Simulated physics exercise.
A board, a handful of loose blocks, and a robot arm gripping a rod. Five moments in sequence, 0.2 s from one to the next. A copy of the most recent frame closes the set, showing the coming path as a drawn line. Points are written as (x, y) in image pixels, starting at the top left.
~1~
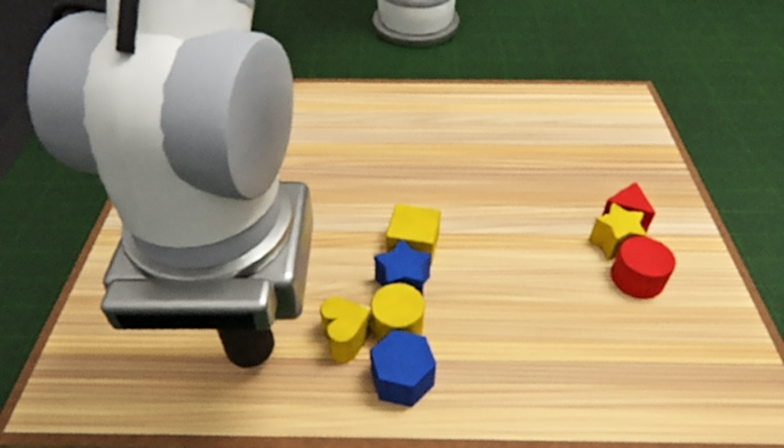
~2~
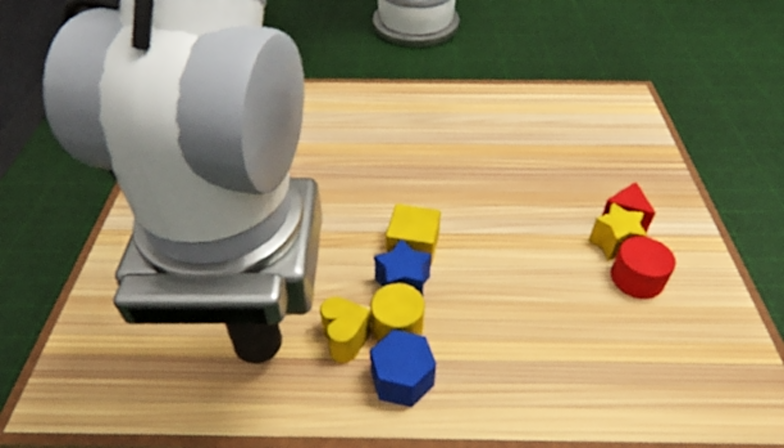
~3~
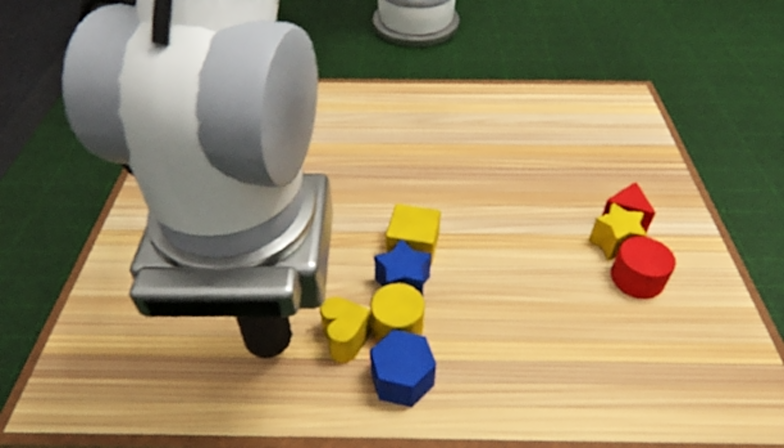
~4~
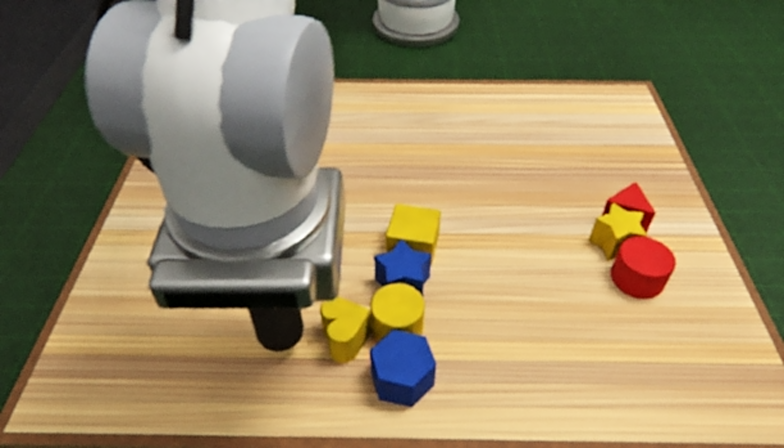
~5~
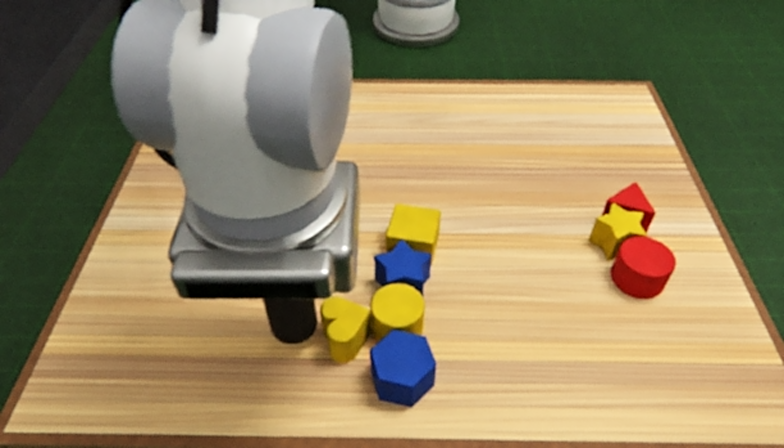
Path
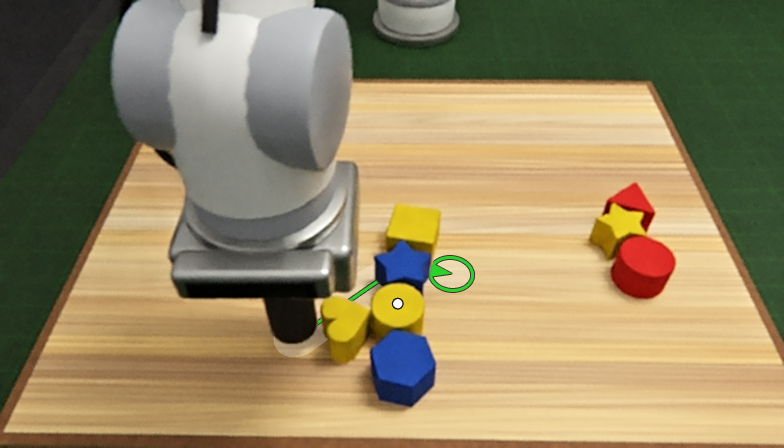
A white and grey robot arm holding a short black rod stands over the left side of a light wooden table, seen from above at an angle by a still camera. Near the middle sit a yellow square, blue star, yellow circle, yellow heart and blue hexagon, with a red triangle, yellow star and red circle at right. The arm moves the rod slowly rightward and slightly away, close to the heart, while the blocks stay still.
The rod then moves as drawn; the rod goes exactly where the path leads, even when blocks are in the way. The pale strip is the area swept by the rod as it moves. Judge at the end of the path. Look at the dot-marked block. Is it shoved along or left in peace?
Here the dot-marked block moves off its spot.
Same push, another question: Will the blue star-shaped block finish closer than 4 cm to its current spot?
No
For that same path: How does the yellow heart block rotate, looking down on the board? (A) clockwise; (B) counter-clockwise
I'll go with A - clockwise.
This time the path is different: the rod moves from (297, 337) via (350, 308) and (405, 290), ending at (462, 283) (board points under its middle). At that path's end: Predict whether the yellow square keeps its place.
Put simply, it goes somewhere else.
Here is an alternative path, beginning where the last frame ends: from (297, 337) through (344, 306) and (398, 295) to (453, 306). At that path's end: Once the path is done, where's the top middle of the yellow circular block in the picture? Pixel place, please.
I'd say the yellow circular block ends with its top centre at (448, 324).
The drawn path runs from (297, 337) via (347, 302) and (395, 273), ending at (451, 274); the dot is on the yellow circular block.
The first path, step by step. One third of the way, rod (347, 291); yellow heart block (361, 311), turned 75° clockwise; yellow circular block (412, 307).
Two thirds of the way, rod (395, 262); yellow heart block (361, 311), turned 75° clockwise; yellow circular block (412, 307); blue star-shaped block (436, 259), turned 35° clockwise; yellow square (417, 218).
At the end, rod (453, 262); yellow heart block (361, 311), turned 75° clockwise; yellow circular block (412, 307); blue star-shaped block (493, 268), turned 55° clockwise; yellow square (422, 212).
